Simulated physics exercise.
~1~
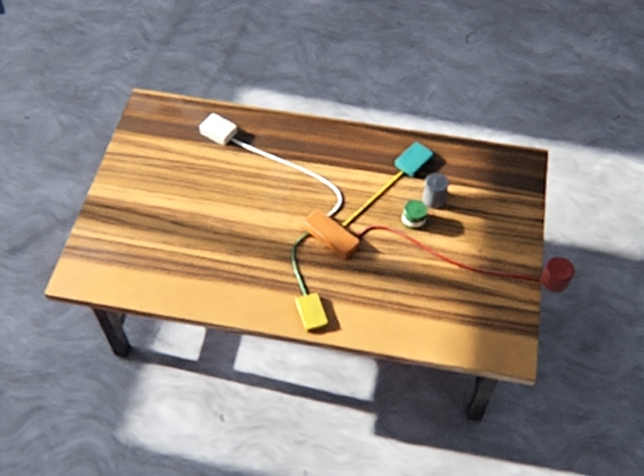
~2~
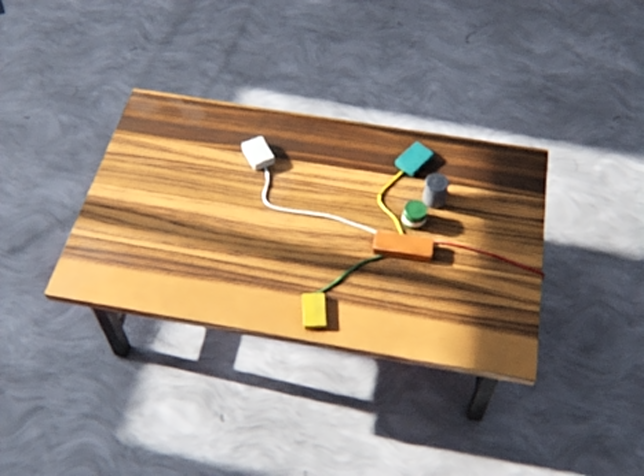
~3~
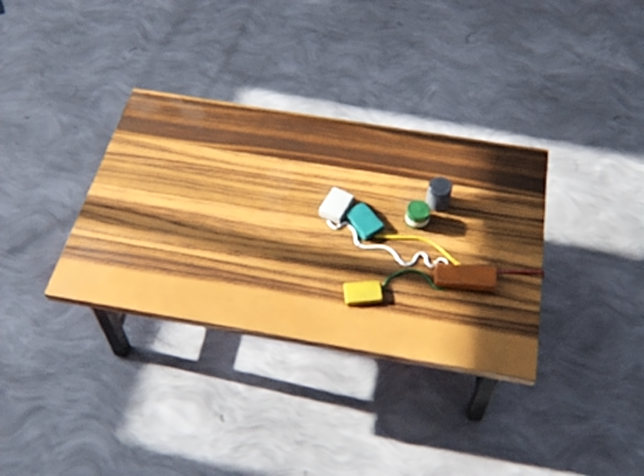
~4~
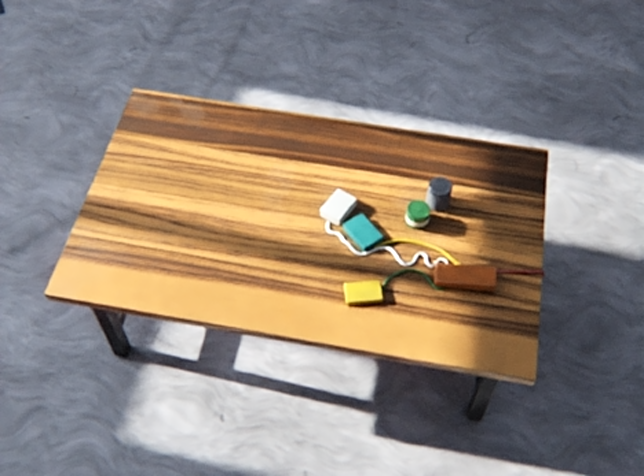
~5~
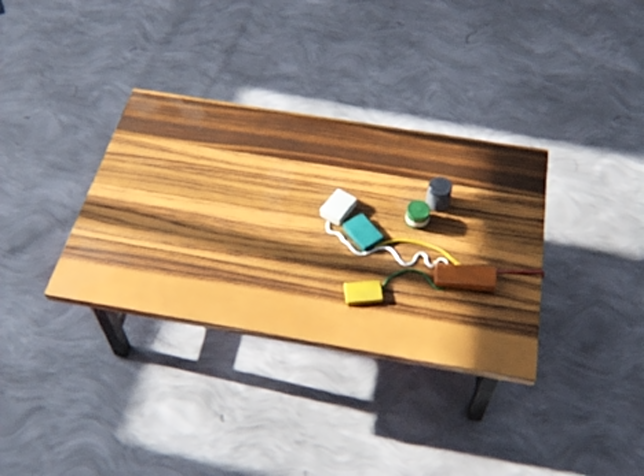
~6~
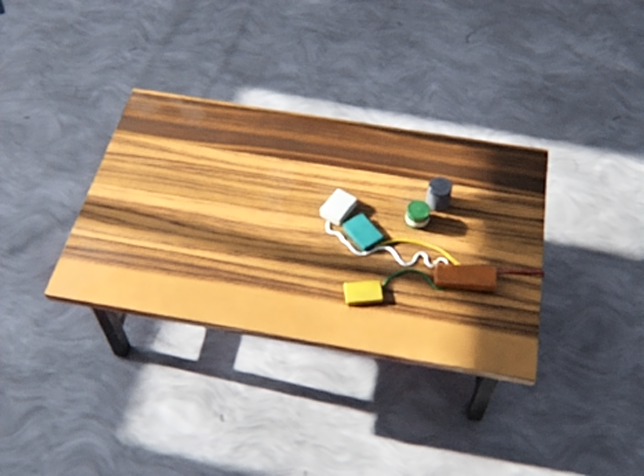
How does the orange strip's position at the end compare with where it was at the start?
It starts near the middle of the table and ends farther right and closer to the front, near the table's right edge.
